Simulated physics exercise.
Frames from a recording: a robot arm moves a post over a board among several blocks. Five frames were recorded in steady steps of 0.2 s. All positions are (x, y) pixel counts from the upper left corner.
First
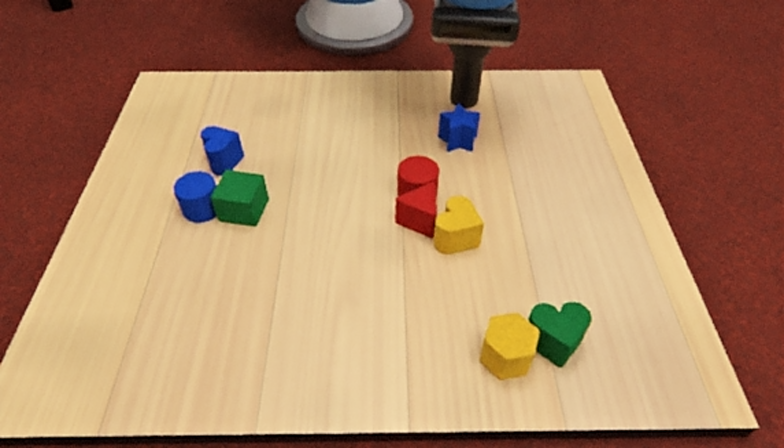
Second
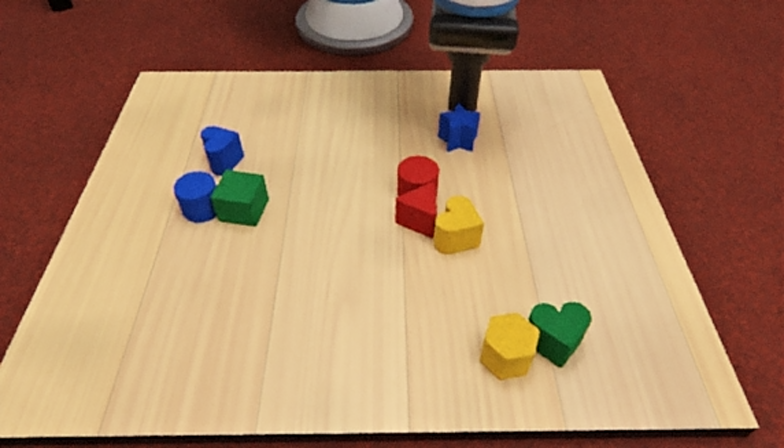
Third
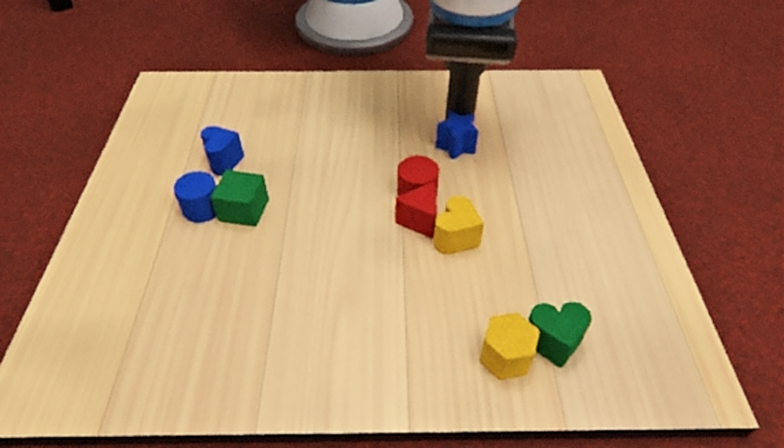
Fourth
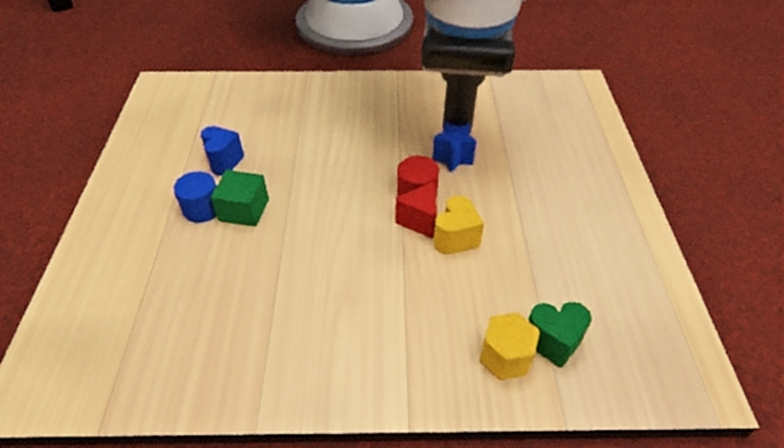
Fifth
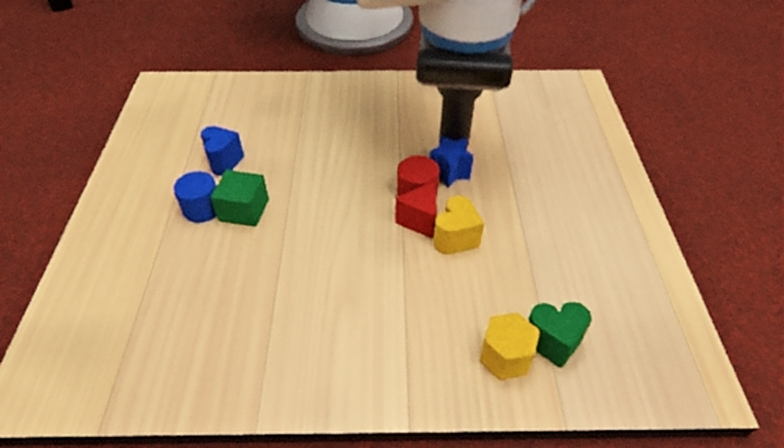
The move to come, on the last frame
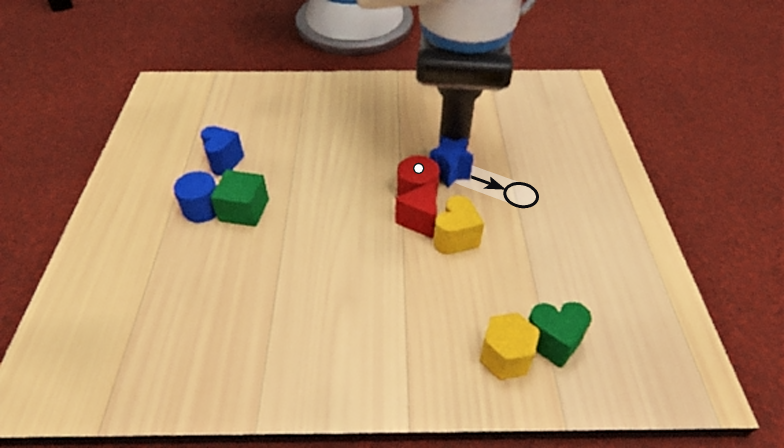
A robot arm lowers its post to the blue star and pushes it toward the red blocks.
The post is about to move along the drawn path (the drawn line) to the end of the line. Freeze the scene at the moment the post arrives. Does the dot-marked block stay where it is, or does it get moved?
It is moved from its place.
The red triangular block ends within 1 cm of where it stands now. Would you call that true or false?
It is true.
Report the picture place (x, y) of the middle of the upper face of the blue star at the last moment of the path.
Its top centre lands on (448, 169).
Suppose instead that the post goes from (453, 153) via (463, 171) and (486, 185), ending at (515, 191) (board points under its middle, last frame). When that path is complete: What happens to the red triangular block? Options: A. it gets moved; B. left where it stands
The answer is B.
Drawn move, from (453, 153) over (461, 173) and (491, 184) to (521, 195); the dot is on the red cylinder.
The first path, step by step. Halfway along, post at (477, 168); red cylinder at (412, 174); blue star at (448, 169), turned 30° clockwise.
At the end, post at (524, 184); red cylinder at (412, 174); red triangular block still; blue star at (448, 169), turned 30° clockwise.
